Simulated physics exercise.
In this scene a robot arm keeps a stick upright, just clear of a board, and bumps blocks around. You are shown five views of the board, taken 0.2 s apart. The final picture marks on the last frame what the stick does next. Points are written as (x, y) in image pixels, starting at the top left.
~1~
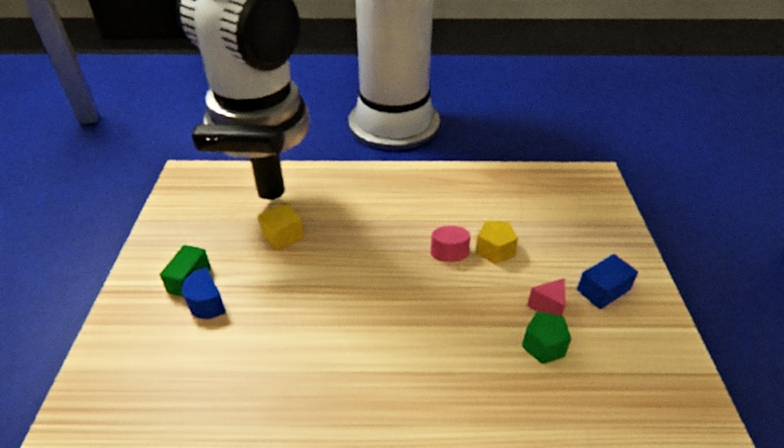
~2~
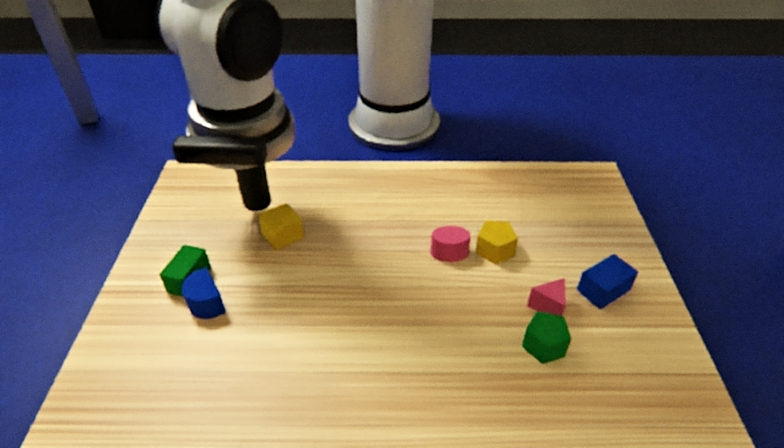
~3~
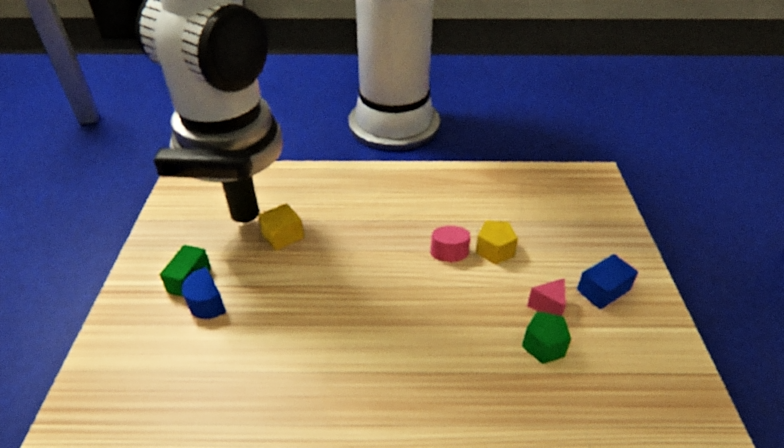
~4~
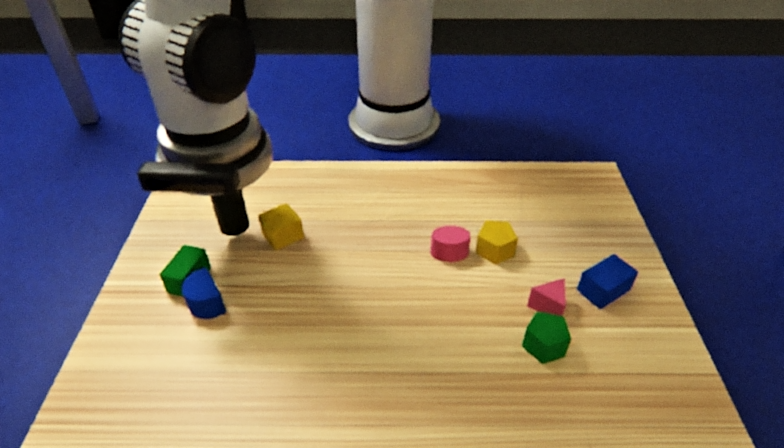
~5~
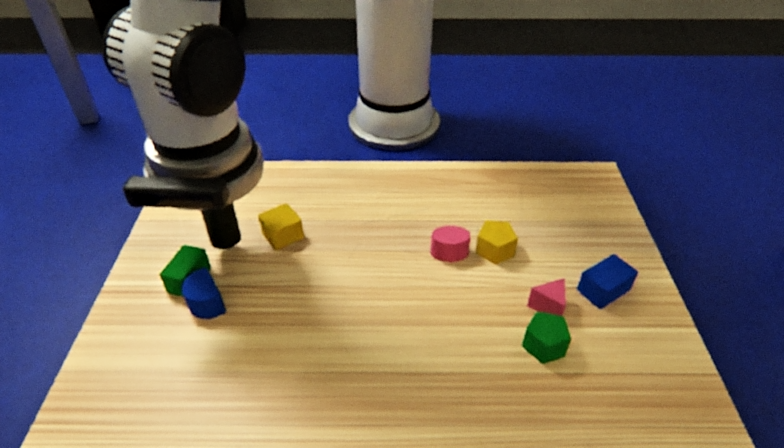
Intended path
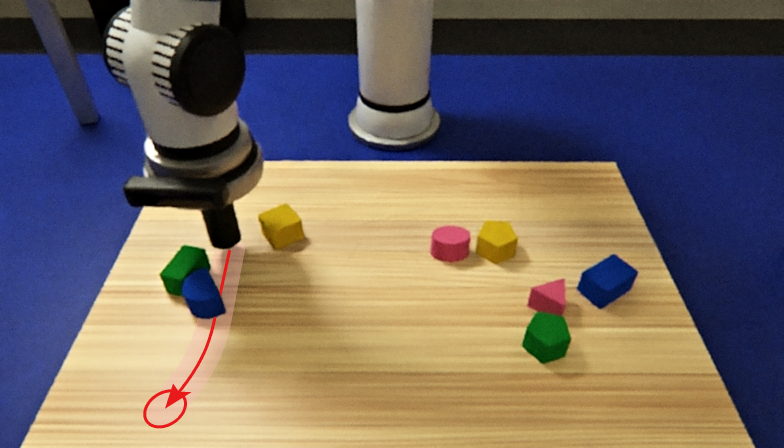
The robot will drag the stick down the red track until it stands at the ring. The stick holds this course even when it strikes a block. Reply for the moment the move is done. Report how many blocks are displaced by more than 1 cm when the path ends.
Going by the path, one of them shifts by more than about 1 cm.
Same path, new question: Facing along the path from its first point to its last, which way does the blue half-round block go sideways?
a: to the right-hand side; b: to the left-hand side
The correct letter is a.
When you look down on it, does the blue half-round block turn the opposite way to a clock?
No, that is not what happens.
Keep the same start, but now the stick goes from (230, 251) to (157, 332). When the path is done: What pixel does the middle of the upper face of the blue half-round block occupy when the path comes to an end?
If I read the scene right, the answer is (186, 321).
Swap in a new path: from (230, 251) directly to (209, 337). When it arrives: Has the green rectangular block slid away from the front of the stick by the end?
My answer is yes.
The drawn path runs from (230, 251) through (214, 321) to (165, 408).
The first path, step by step. One third of the way, stick at (216, 284); blue half-round block at (189, 297), turned 15° anticlockwise.
Two thirds of the way, stick at (201, 338); blue half-round block at (171, 317), turned 30° clockwise.
At the end, stick at (159, 397); green rectangular block not moved; blue half-round block at (170, 317), turned 35° clockwise.
